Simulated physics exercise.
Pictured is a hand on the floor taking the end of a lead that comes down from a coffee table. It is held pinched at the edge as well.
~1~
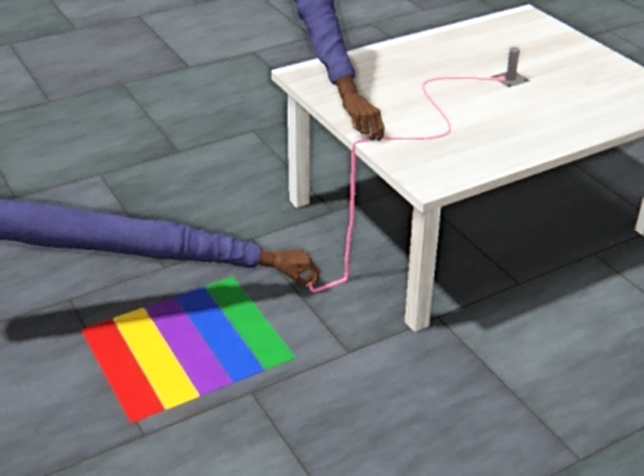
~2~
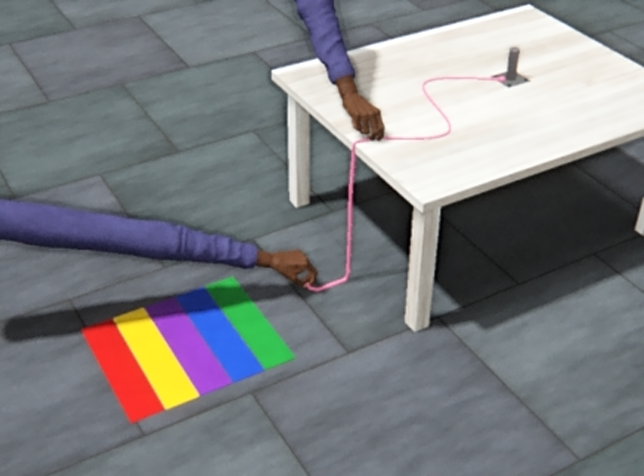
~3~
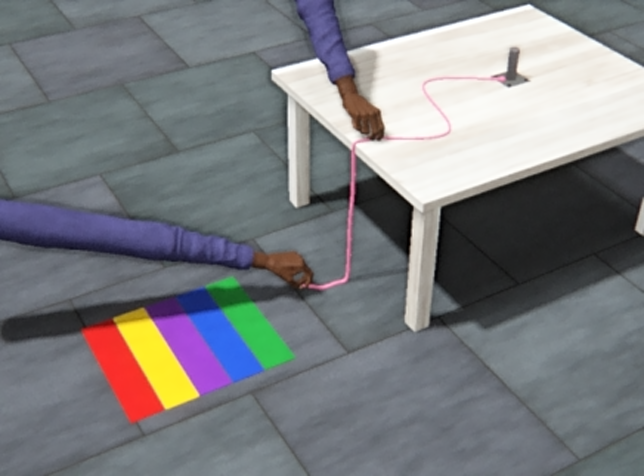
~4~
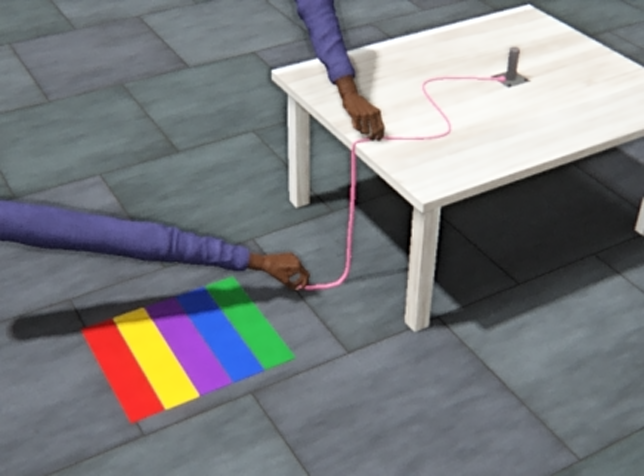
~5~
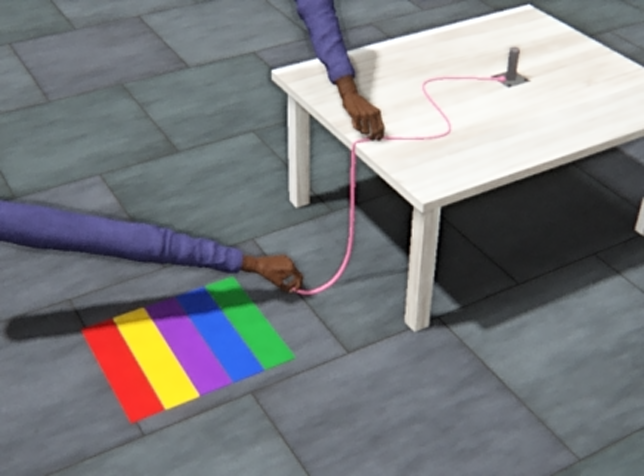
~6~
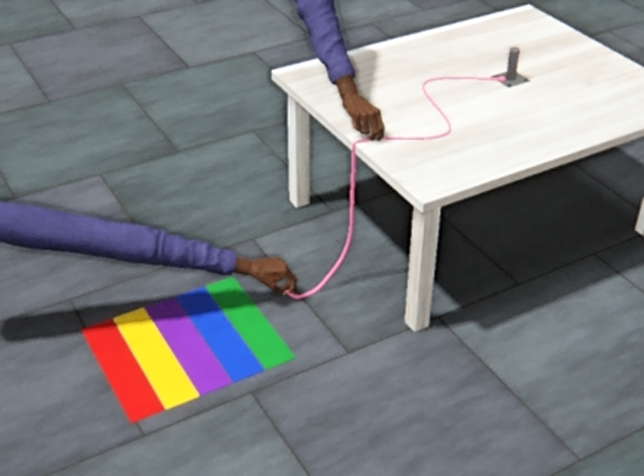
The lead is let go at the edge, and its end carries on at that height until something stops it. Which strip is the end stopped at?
Stopped at red.
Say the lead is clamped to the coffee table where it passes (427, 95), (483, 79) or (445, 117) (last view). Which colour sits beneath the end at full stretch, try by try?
It would be yellow; red; purple.
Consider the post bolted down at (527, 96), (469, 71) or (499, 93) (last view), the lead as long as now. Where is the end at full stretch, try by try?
Estimated pixels per try: (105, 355); (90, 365); (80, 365).
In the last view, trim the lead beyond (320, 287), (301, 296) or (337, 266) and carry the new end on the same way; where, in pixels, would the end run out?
Try 1: (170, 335); try 2: (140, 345); try 3: (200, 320).
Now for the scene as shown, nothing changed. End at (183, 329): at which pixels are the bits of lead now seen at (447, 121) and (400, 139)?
You'll find them at (381, 129) and (336, 173).
Soon after, end near (183, 329); over purple.
After that, end near (140, 345); over yellow.
At the stop, end near (114, 354); over red. It gets as far as the red strip.
